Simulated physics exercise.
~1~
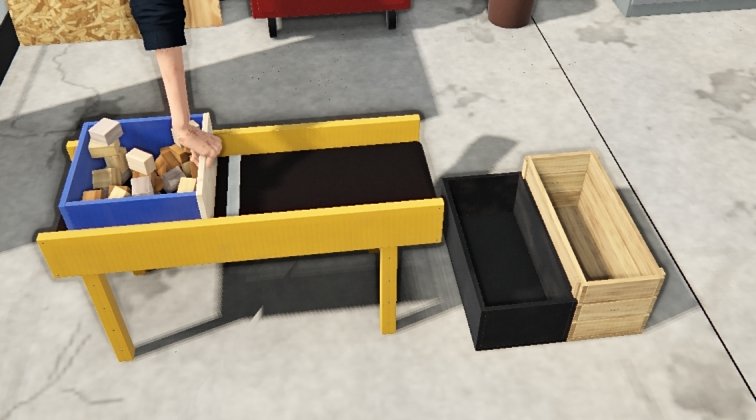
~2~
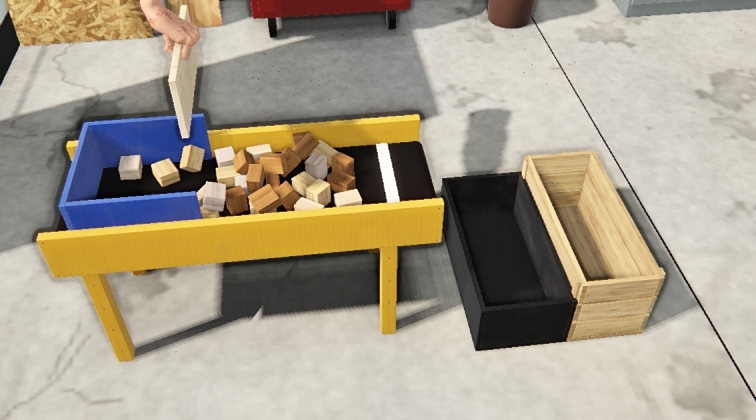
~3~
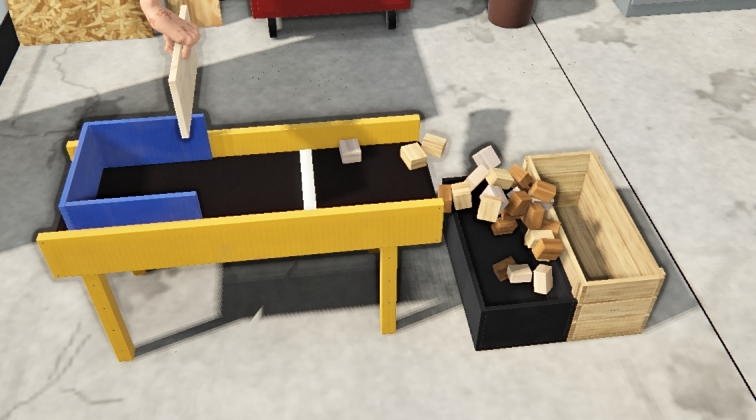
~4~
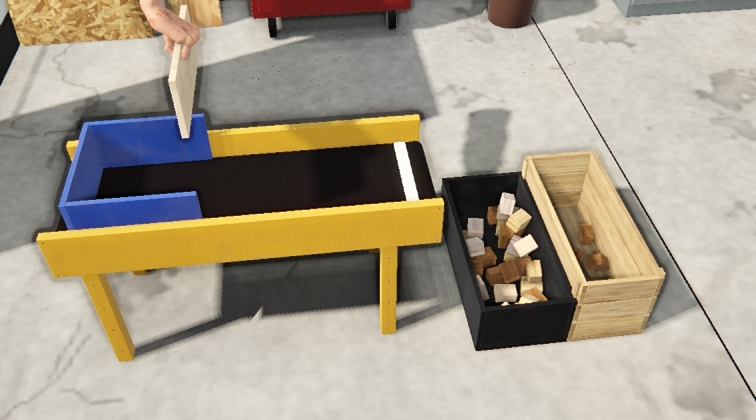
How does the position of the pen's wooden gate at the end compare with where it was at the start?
At the start the gate stands closing the right side of the blue pen, and by the end it is held up above the pen, slightly further left.
